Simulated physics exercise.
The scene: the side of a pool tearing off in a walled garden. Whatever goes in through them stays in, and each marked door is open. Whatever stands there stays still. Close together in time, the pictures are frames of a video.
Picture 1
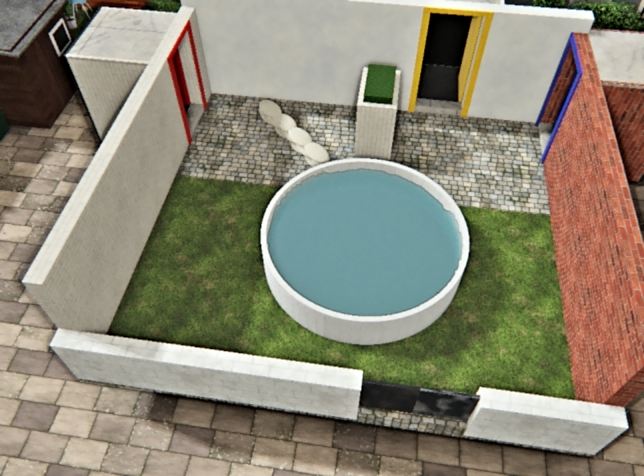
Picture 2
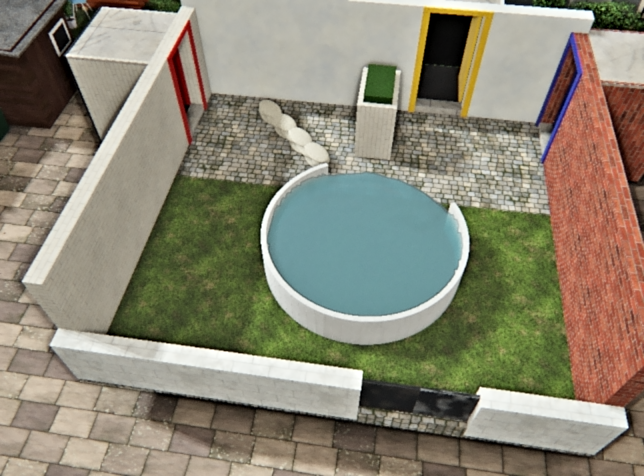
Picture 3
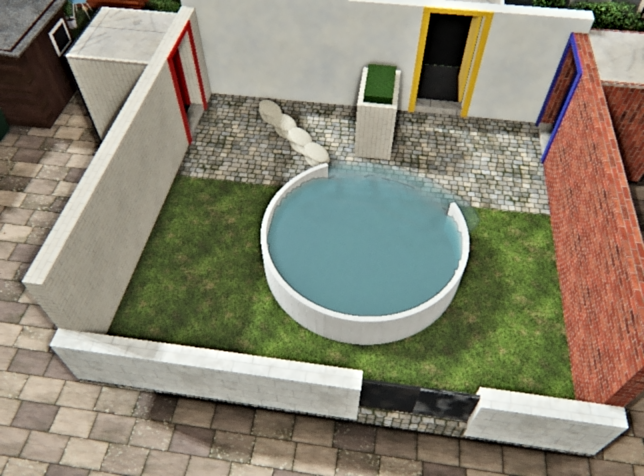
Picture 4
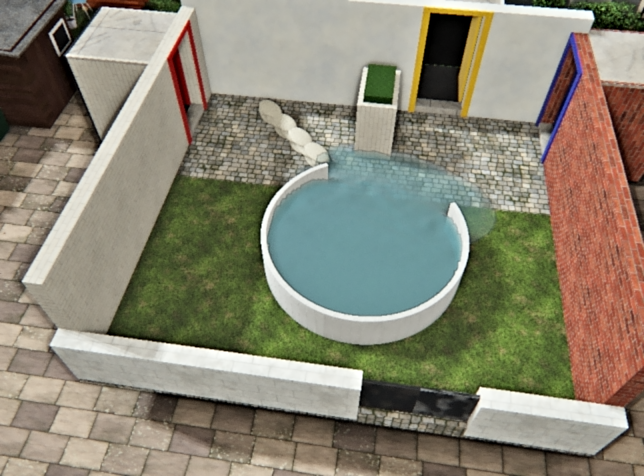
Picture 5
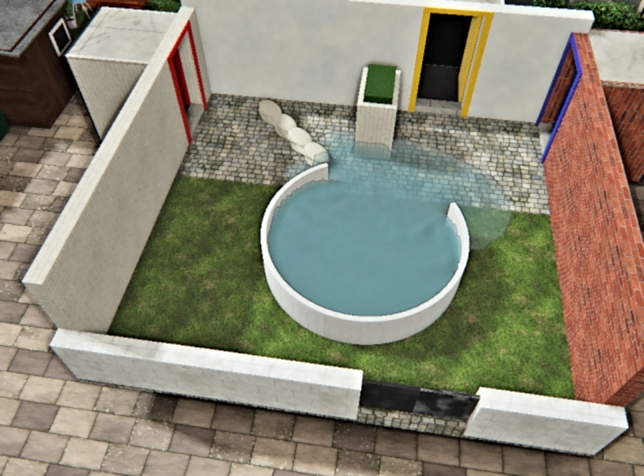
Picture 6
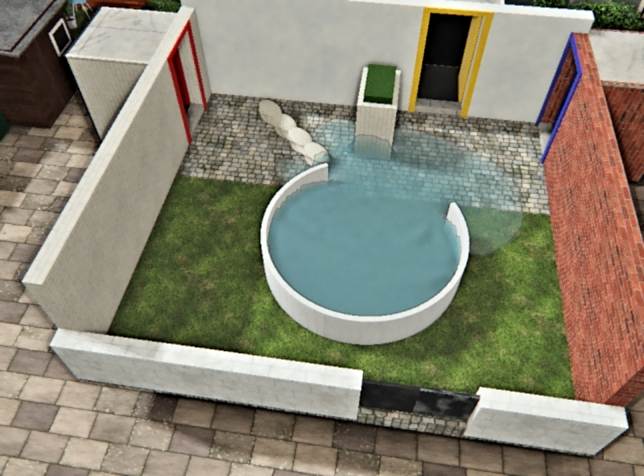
Round pool in a walled garden losing part of its far side, water pouring through the gap and spreading over paving and grass.
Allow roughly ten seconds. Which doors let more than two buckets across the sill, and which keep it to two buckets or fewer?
The red door never exceeds two buckets. The blue door exceeds two buckets. The yellow door exceeds two buckets.
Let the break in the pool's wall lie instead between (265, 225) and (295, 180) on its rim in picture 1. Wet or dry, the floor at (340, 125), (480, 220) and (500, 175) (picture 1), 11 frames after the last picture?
Sequence of results: Missed by the flood, missed by the flood, missed by the flood.
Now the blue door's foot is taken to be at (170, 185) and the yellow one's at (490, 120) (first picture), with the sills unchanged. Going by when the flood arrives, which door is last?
That's the one in blue.
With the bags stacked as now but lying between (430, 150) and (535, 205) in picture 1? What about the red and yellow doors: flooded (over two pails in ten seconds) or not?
Note - red door: Beyond the mark, yellow door: Beyond the mark.
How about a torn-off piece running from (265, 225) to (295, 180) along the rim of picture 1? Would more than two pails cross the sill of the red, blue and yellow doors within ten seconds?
Well, the red door overshoots, the blue door comes up short, and the yellow door comes up short.
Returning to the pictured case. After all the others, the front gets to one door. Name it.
Door: The red door.
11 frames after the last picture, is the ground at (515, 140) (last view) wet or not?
By then I'd expect it to be inundated.
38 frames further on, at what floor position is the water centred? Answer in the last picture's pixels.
I'd point to (383, 197).
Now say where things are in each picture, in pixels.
The round pool at (364, 234) is whole and still, in the first picture.
Water pours out on the round pool's far side and has run to a hidden place, in the second picture.
The front is at (473, 223), out from the gap on the round pool's far side, in the third picture.
Water pours out on the round pool's far side and has run to (491, 219), in the fourth picture.
Water pours out on the round pool's far side and has run to (506, 218), in the fifth picture.
Water pours out on the round pool's far side and has run to (332, 122), in the sixth picture.
A moment on, water covers 40 % of the floor; the red door not reached, the blue door wet at the sill, nothing in, the yellow door under two buckets in.
Next, water covers 40 % of the floor; the red door not reached, the blue door over two buckets in, the yellow door over two buckets in.
Then, water covers 55 % of the floor; the red door wet at the sill, nothing in, the blue door far over two buckets in, the yellow door far over two buckets in.
Later, water covers 80 % of the floor; the red door under two buckets in, the blue door far over two buckets in, the yellow door far over two buckets in.
In the end, water covers 95 % of the floor; the red door under two buckets in, the blue door far over two buckets in, the yellow door far over two buckets in.
